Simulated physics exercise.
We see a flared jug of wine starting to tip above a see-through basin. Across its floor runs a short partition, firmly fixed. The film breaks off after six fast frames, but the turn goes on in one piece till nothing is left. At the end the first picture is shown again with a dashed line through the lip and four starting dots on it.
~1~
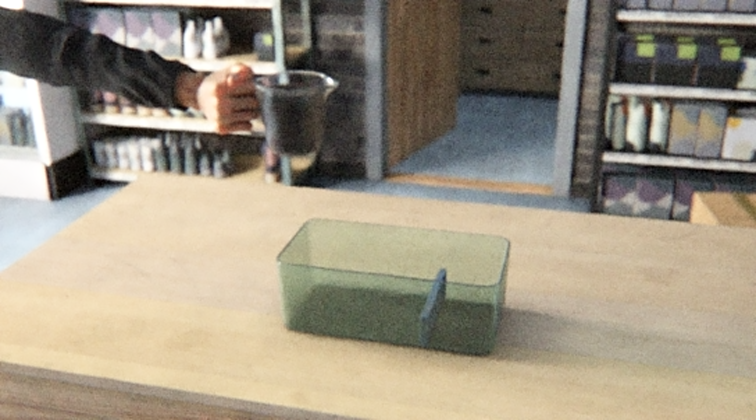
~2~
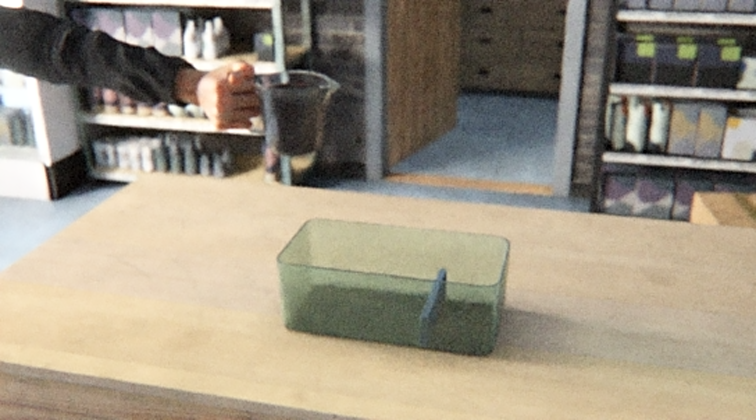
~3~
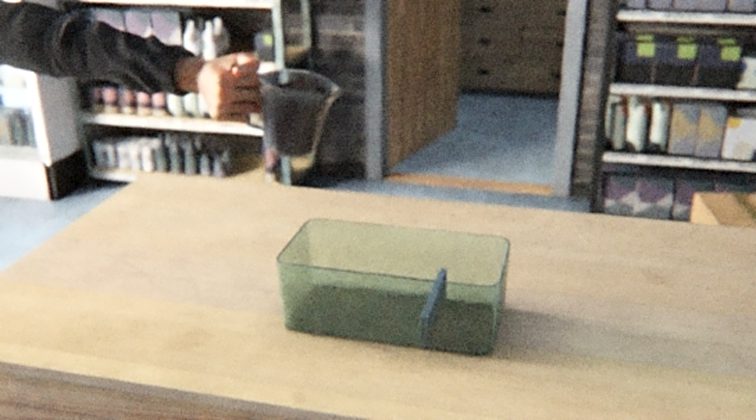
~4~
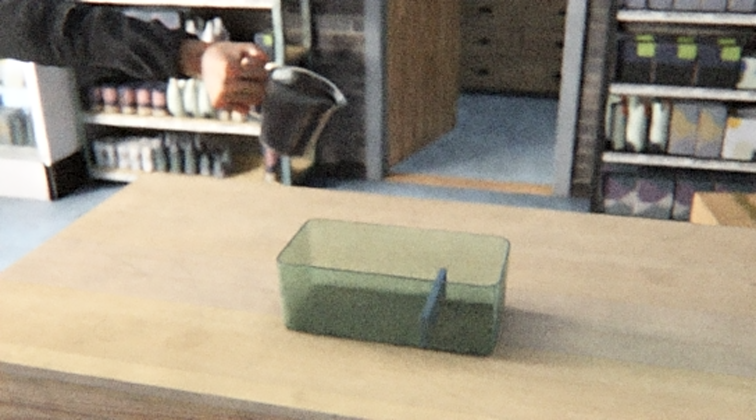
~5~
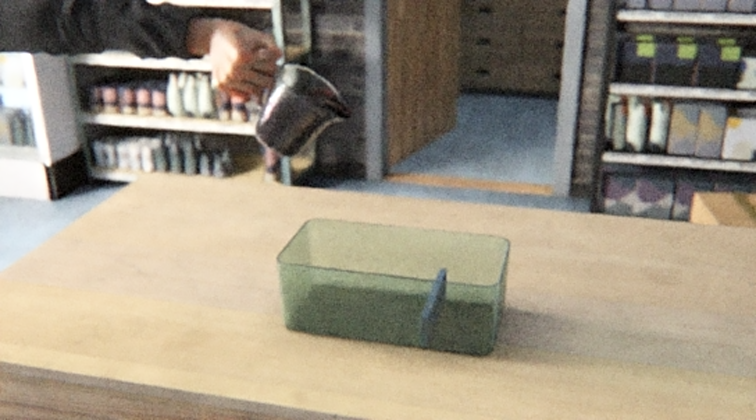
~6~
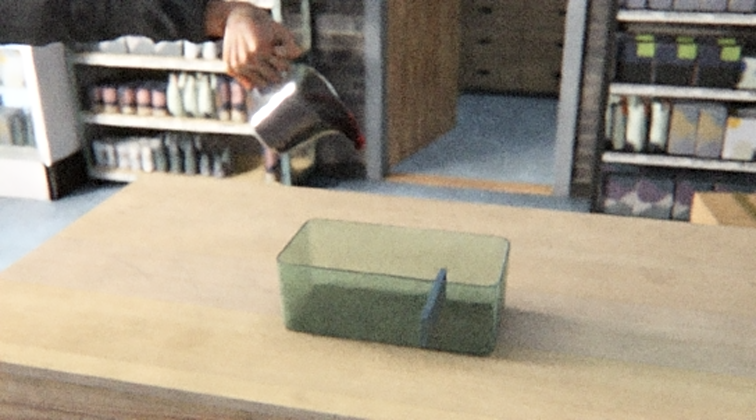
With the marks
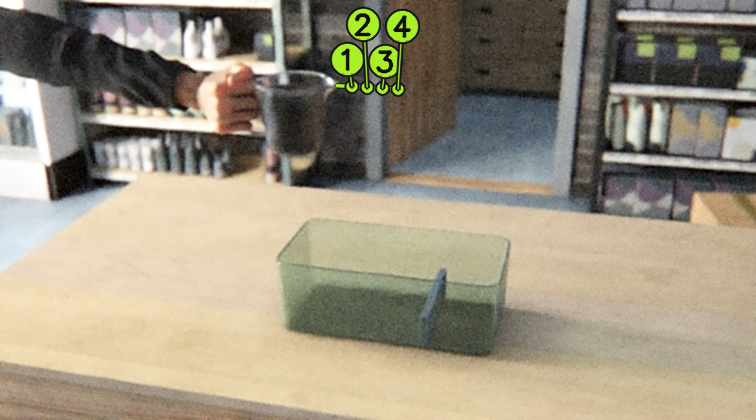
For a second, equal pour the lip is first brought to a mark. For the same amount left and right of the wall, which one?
Best: 4.
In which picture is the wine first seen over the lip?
In picture 5.
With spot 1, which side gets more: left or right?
The left side.
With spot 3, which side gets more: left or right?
More ends on the left.
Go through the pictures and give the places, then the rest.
The first frame shows upright, lip at (336, 85); basin from (284, 325) to (494, 353); top of the wall at (434, 292); nothing has left yet.
The second frame shows tipped about 2°, lip at (338, 87); nothing has left yet.
The third frame shows tipped about 10°, lip at (341, 94); nothing has left yet.
The fourth frame shows tipped about 21°, lip at (345, 104); nothing has left yet.
The fifth frame shows tipped about 35°, lip at (347, 118); wine is over the lip, down to (347, 118).
The sixth frame shows tipped about 51°, lip at (346, 133); wine is over the lip, down to (359, 147).
On the marked copy, 1 at (352, 86); 2 at (367, 87); 3 at (382, 88); 4 at (397, 89).
If 1 is chosen, about 86 % ends left of the wall and 8 % right of it; 6 % is lost outside.
If 2 is chosen, about 86 % ends left of the wall and 7 % right of it; 8 % is lost outside.
If 3 is chosen, about 73 % ends left of the wall and 22 % right of it; 5 % is lost outside.
If 4 is chosen, about 50 % ends left of the wall and 45 % right of it; 5 % is lost outside.
